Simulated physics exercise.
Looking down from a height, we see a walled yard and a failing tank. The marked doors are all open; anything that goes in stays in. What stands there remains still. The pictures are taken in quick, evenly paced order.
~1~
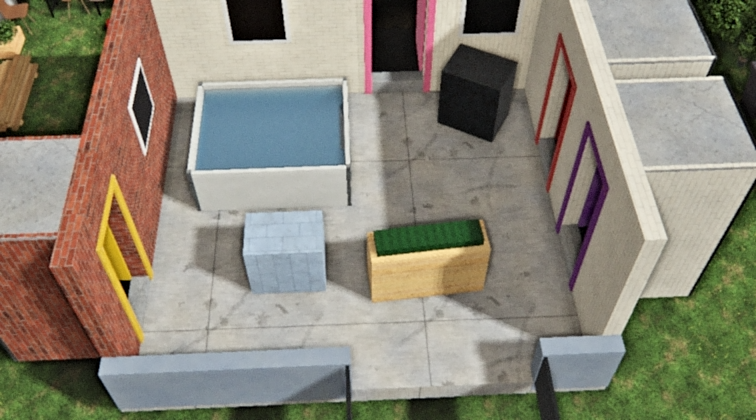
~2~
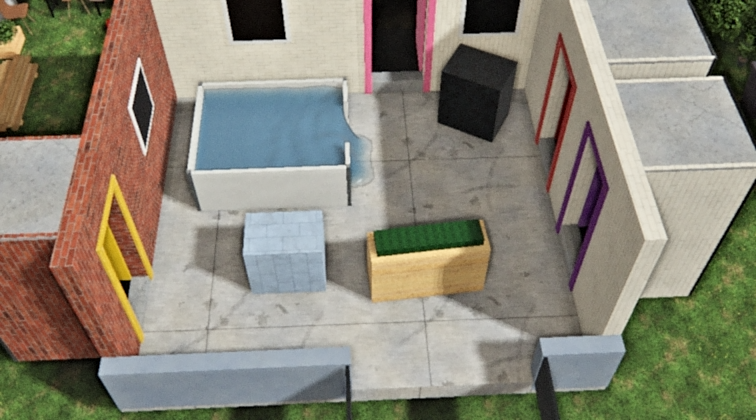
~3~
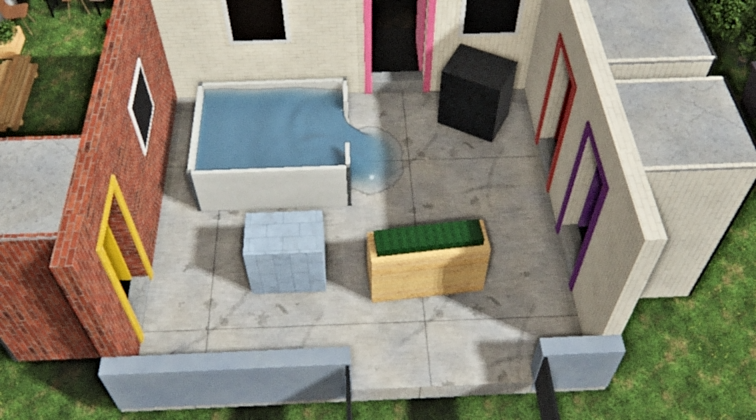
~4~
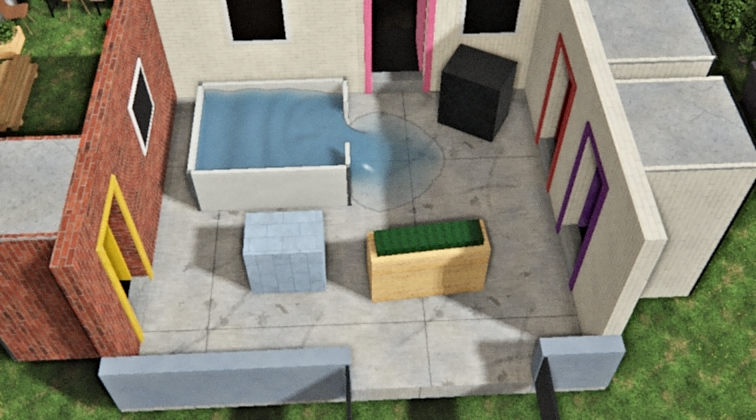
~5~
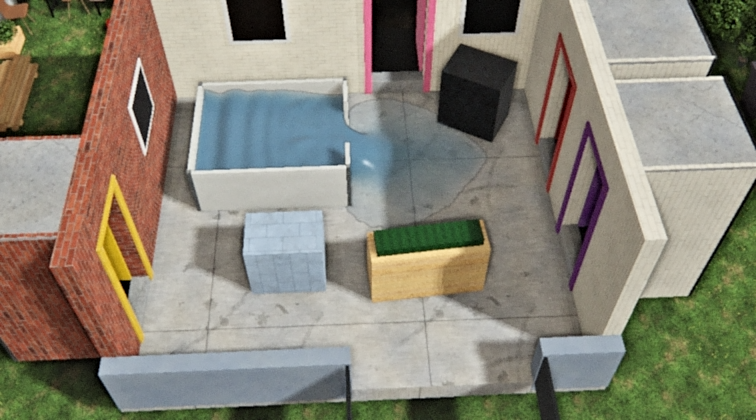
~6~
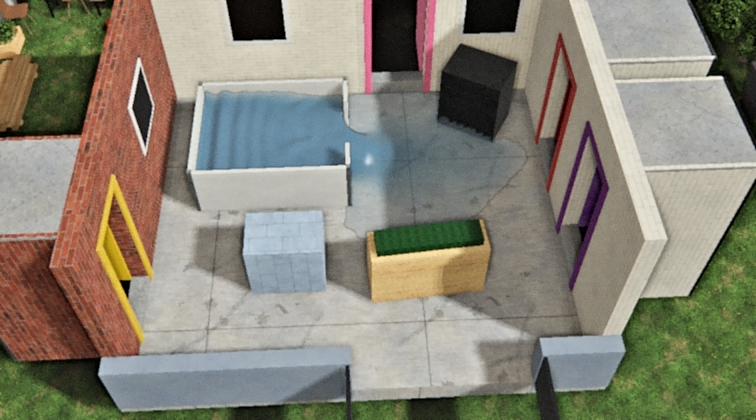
Water pours through a gap in the right side of an open white tank and spreads in a thin, widening sheet across the grey paving, rightward past the black block and the planter, while ripples cross the tank. The walled yard is seen from high up by a still camera. A yellow doorway stands left, pink behind, red and purple right, with a pale blue block in front.
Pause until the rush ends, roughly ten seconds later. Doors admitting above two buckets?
In order: The yellow door respects the limit for sure; the red door breaks the limit for sure; the pink door respects the limit for sure; the purple door respects the limit for sure.
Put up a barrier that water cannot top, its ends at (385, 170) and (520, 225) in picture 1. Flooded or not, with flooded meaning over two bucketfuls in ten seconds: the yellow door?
Taken separately, yellow falls below the limit.
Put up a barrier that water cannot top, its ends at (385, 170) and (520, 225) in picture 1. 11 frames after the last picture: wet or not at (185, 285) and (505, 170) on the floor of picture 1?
Not wet, soaked.
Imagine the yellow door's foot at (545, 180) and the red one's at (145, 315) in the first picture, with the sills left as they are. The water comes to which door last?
I'd say the red one is reached last.
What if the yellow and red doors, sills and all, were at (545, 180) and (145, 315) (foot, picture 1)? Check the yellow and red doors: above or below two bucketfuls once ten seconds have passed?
Yellow: Exceeds the limit. Red: Falls short.
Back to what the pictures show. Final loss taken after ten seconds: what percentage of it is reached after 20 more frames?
Around 30 per cent.
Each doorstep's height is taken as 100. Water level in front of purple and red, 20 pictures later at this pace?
I'd say around 70 and 140 in a hundred.
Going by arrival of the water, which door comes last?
I'd go with the yellow one.
A moment on, water covers 35 % of the floor; the yellow door not reached, the red door over two buckets in, the pink door wet at the sill, nothing in, the purple door wet at the sill, nothing in.
Next, water covers 40 % of the floor; the yellow door not reached, the red door far over two buckets in, the pink door wet at the sill, nothing in, the purple door wet at the sill, nothing in.
Then, water covers 55 % of the floor; the yellow door not reached, the red door far over two buckets in, the pink door wet at the sill, nothing in, the purple door wet at the sill, nothing in.
Later, water covers 80 % of the floor; the yellow door not reached, the red door far over two buckets in, the pink door wet at the sill, nothing in, the purple door wet at the sill, nothing in.
In the end, water covers 95 % of the floor; the yellow door wet at the sill, nothing in, the red door far over two buckets in, the pink door wet at the sill, nothing in, the purple door wet at the sill, nothing in.
